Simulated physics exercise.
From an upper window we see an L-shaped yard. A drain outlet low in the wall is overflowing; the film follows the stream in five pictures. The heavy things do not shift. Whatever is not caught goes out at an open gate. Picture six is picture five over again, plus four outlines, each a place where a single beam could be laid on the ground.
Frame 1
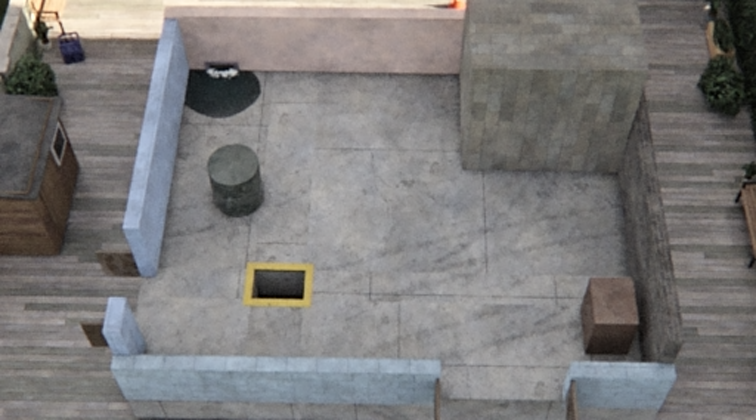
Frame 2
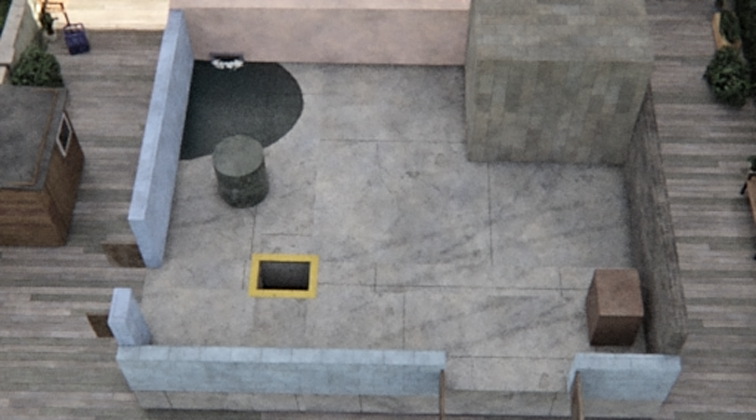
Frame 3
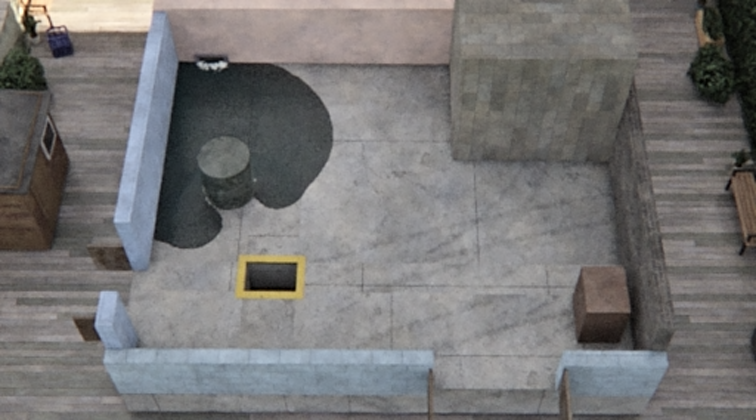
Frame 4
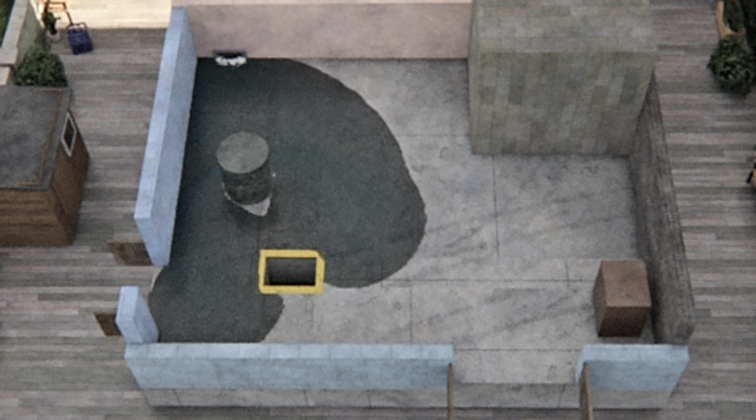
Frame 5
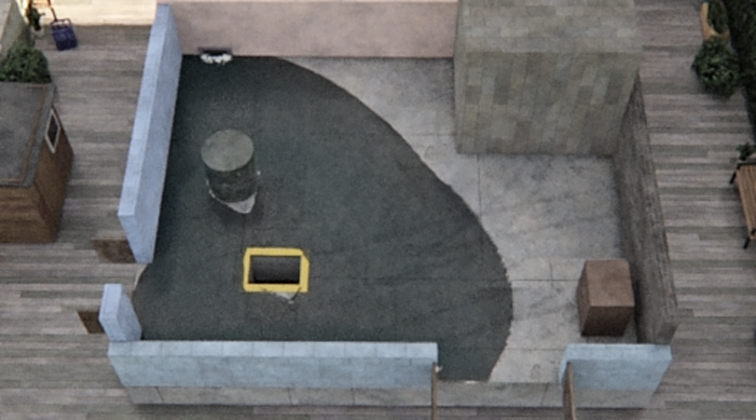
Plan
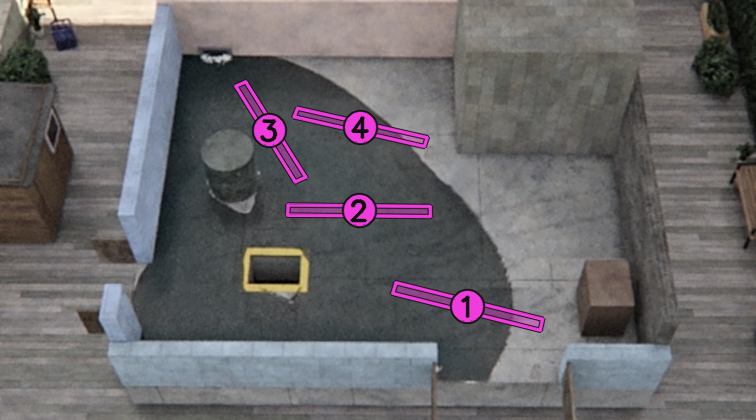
A walled yard darkens as water spreads from the top left corner, surrounding the yellow drain.
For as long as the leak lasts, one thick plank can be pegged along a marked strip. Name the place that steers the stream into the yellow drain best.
3 beats the others.
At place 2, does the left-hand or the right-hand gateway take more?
More leaves on the right.
On the marked copy, 1 from (394, 288) to (541, 324); 2 from (287, 209) to (430, 211); 3 from (240, 84) to (300, 179); 4 from (295, 112) to (425, 142).
Choosing 1, about 13 % of the stream goes into the yellow drain, about 87 % out by the gates.
Choosing 2, about 14 % of the stream goes into the yellow drain, about 85 % out by the gates.
Choosing 3, about 20 % of the stream goes into the yellow drain, about 79 % out by the gates.
Choosing 4, about 13 % of the stream goes into the yellow drain, about 87 % out by the gates.
